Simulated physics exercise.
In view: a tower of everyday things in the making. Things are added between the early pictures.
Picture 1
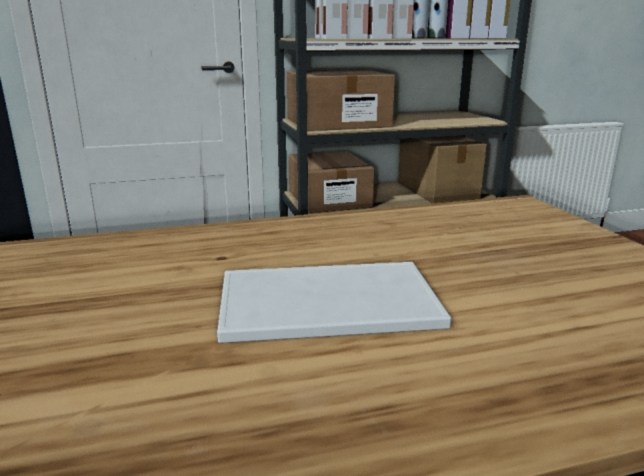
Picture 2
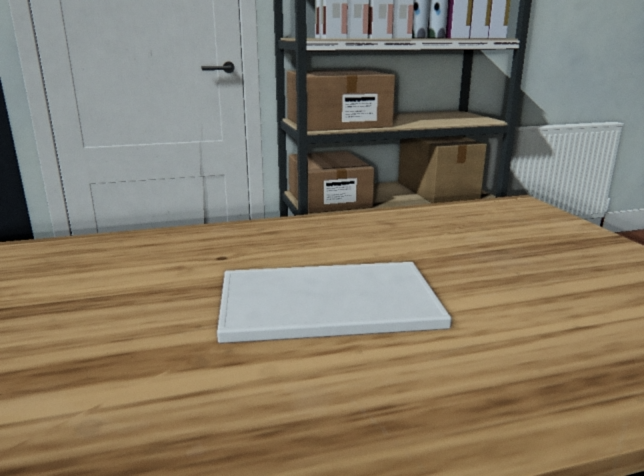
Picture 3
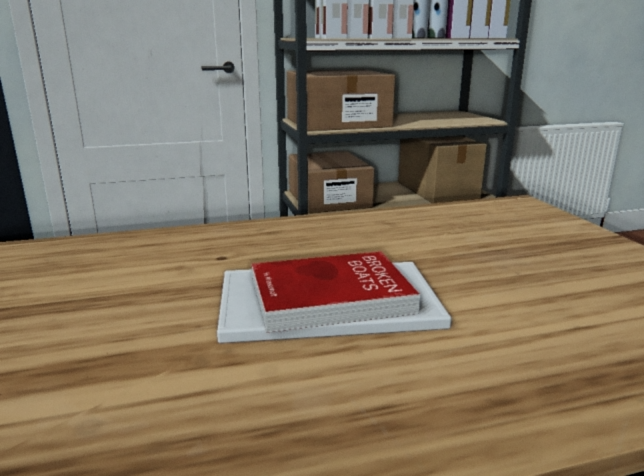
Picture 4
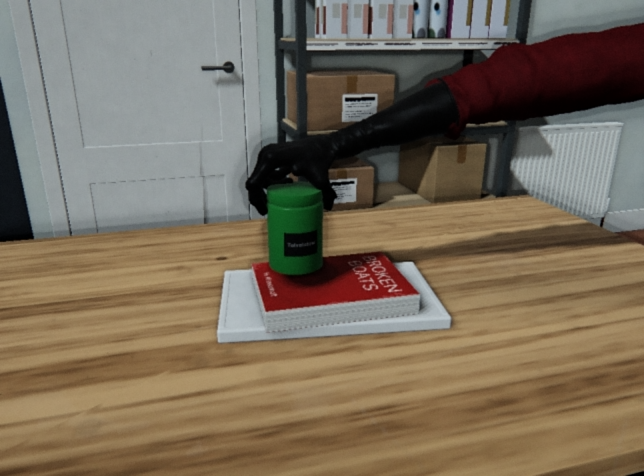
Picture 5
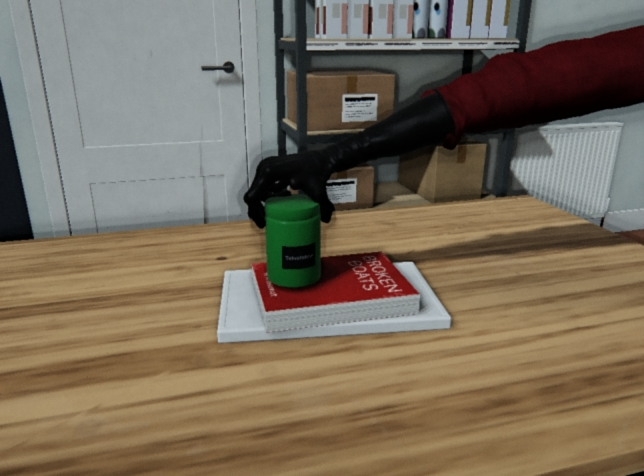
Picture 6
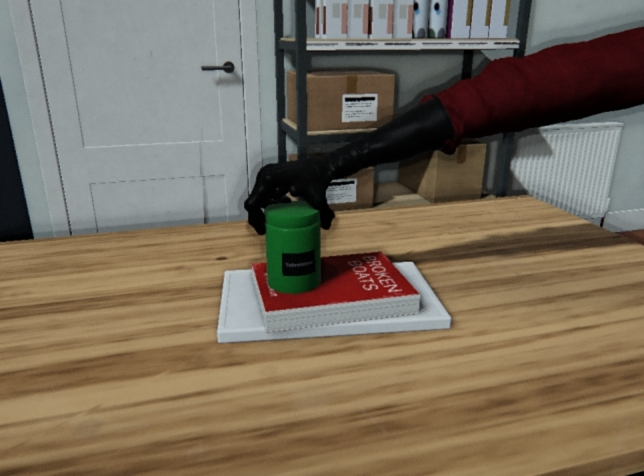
A red book appears on a white slab, then a gloved hand lowers a green jar onto it.
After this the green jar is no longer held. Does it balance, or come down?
The pile holds.
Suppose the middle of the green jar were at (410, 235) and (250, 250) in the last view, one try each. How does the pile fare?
First try: It comes apart; second try: It loses its balance.
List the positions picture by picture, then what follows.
In the first picture, the last thing is not in view yet.
In the second picture, the last thing is not in view yet.
In the third picture, the last thing is not in view yet; red book (331, 287).
The fourth picture shows coming down; green jar (296, 227); red book (331, 287).
The fifth picture shows coming down; green jar (293, 240); red book (331, 287).
The sixth picture shows set down, still held; green jar (293, 246); red book (331, 287).
Then, 0.20 s past the last view, nothing moves.
Then, 0.50 s past the last view, green jar resting near (293, 247).
Finally, all 3 still in place. Final places as the last picture's camera would see them, green jar near (293, 247). The pile keeps its balance.
